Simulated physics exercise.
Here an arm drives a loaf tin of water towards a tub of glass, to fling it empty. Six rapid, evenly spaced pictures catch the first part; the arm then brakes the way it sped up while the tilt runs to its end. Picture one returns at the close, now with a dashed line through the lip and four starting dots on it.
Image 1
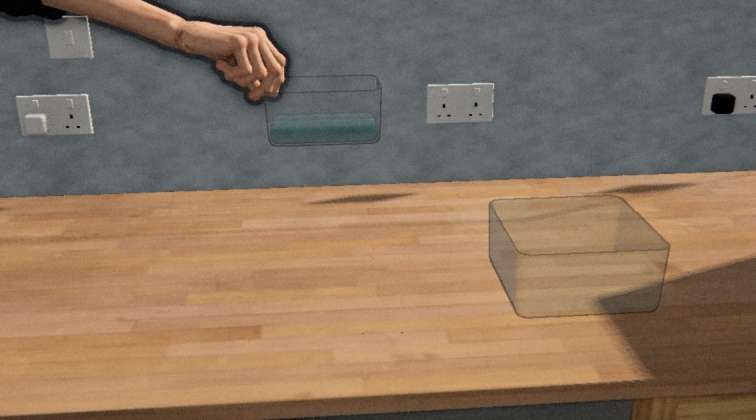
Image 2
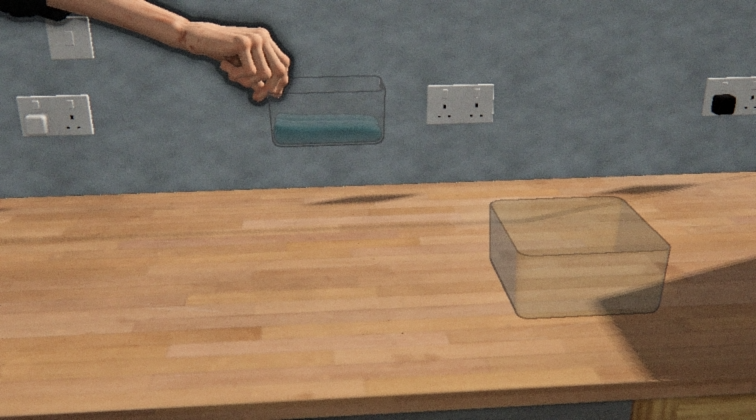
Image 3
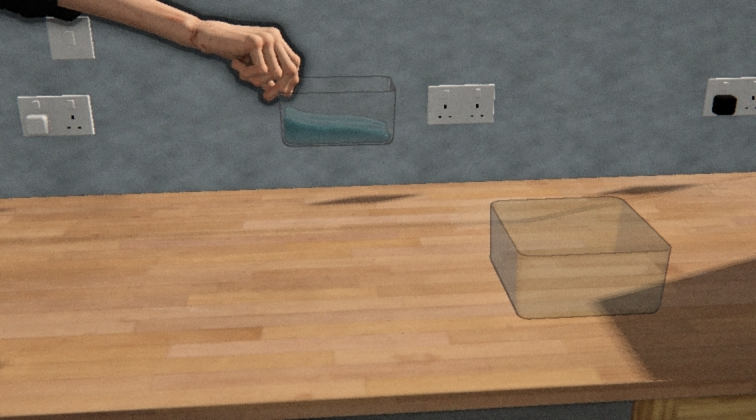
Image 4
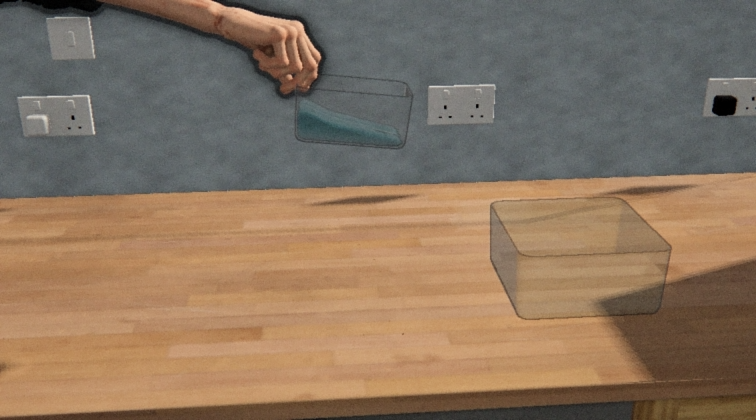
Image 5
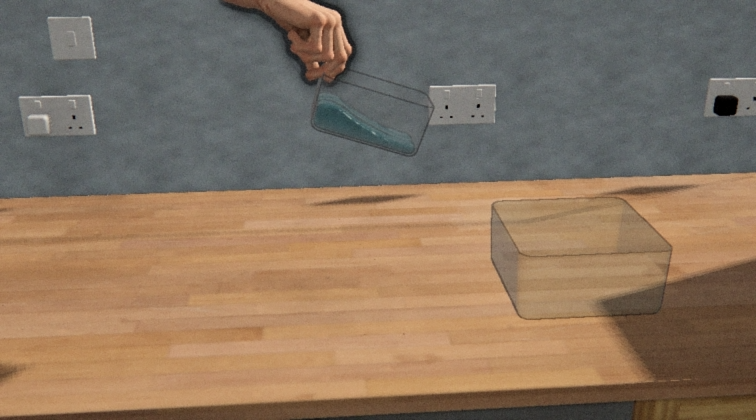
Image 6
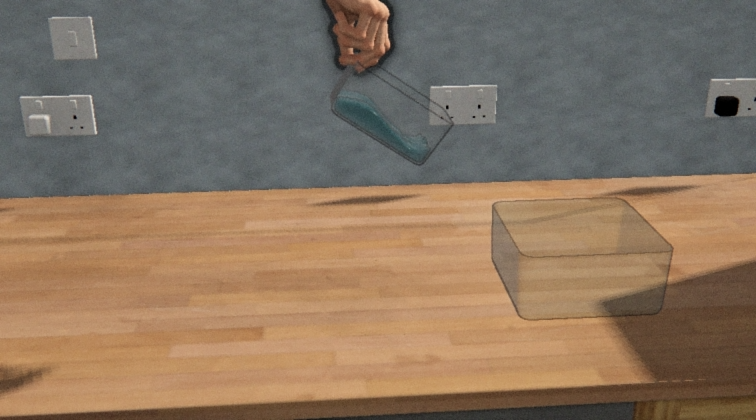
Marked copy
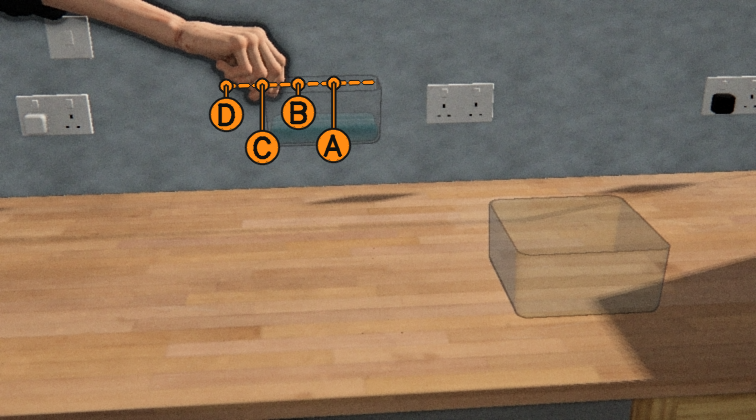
A bare arm reaches in from the upper left, holding a clear rectangular container of blue-green water above a wooden worktop, seen from slightly above against a grey-blue wall with white sockets. A larger, empty, faintly amber glass tub sits on the right, beside a shadow. The hand carries the container rightwards, then tilts it increasingly down to the right as the water sloshes inside, while the view stays practically still.
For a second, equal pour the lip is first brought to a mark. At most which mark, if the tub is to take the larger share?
The limit is A.
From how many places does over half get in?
One of the four.
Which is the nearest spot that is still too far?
That is spot B.
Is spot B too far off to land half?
Yes, that goes wrong.
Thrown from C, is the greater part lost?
Yes, it does.
On the marked copy, A at (333, 83); B at (298, 84); C at (262, 85); D at (226, 86).
With A, about 70 % lands in the tub, 23 % falls short and 7 % goes beside or beyond.
With B, about 33 % lands in the tub, 63 % falls short and 5 % goes beside or beyond.
With C, about 0 % lands in the tub, 98 % falls short.
With D, about 0 % lands in the tub, 100 % falls short.
